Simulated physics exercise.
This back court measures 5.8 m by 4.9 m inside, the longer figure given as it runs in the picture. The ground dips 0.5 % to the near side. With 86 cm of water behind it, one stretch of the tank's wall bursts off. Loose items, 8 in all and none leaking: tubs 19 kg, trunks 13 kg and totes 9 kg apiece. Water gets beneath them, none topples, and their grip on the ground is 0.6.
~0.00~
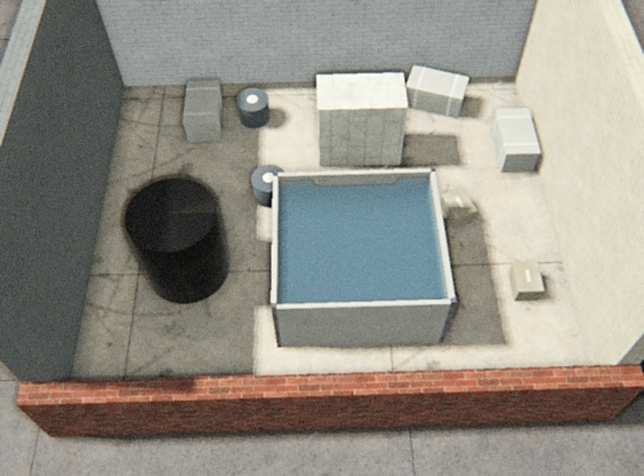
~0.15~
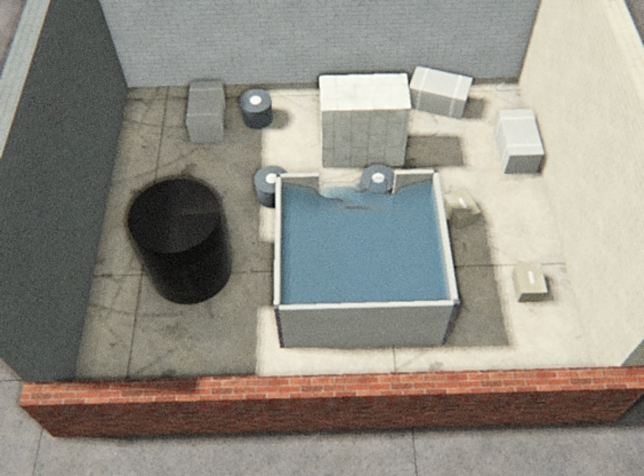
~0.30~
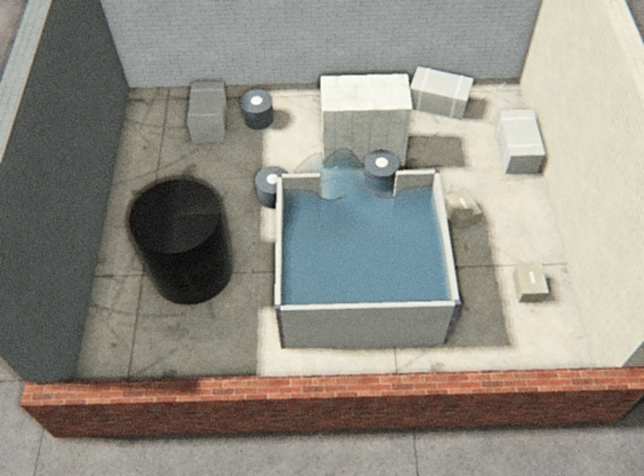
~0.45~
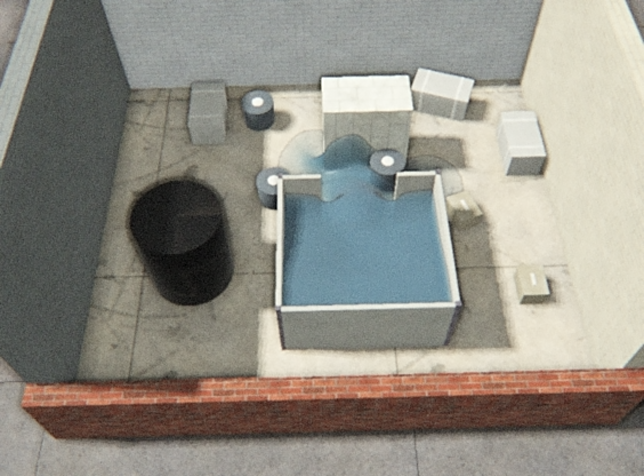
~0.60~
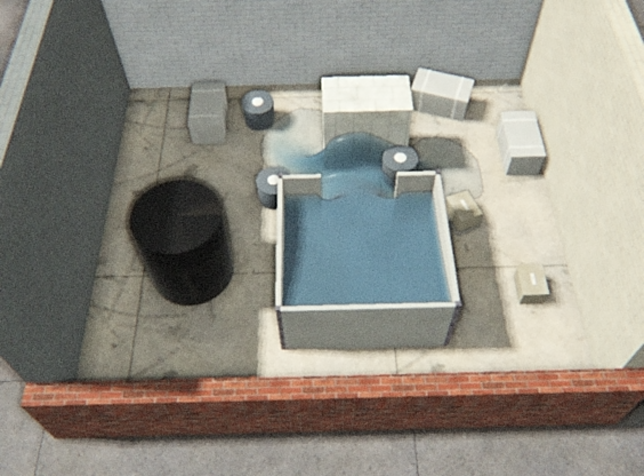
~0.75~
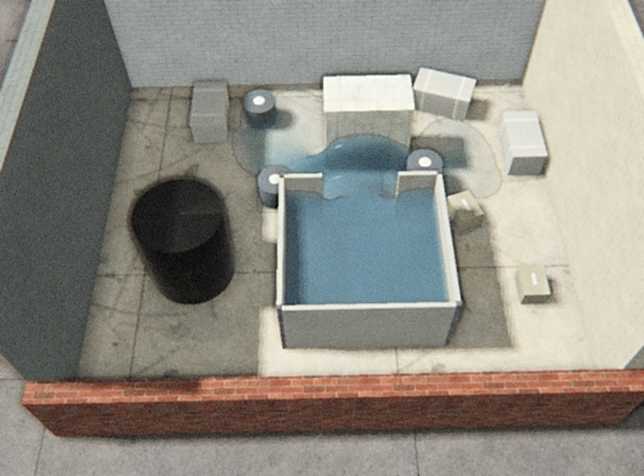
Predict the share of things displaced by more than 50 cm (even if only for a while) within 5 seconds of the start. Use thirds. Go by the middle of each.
Share: At least two thirds.
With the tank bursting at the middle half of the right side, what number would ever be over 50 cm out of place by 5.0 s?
In that case 3 of them.
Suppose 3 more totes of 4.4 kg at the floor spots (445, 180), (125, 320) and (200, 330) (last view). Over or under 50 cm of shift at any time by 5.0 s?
In that order: Over, over, short of it.
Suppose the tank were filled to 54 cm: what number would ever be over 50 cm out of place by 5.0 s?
Then 4.
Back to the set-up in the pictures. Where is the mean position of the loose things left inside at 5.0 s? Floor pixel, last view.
Near (362, 208).
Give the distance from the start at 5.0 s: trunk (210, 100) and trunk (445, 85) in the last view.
In that order: 80 cm, 80 cm.
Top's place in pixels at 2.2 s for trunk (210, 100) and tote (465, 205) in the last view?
Near (150, 77) and (510, 266).
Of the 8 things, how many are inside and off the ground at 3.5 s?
At that moment 5.
After 1.1 s 1 of 8 are over 50 cm from their spots; 0 afloat.
After 2.2 s 5 of 8 are over 50 cm from their spots; 3 afloat.
After 3.5 s 8 of 8 are over 50 cm from their spots; 5 afloat.
After 5.0 s 7 of 8 are over 50 cm from their spots, and 8 have been at some point; 4 afloat.
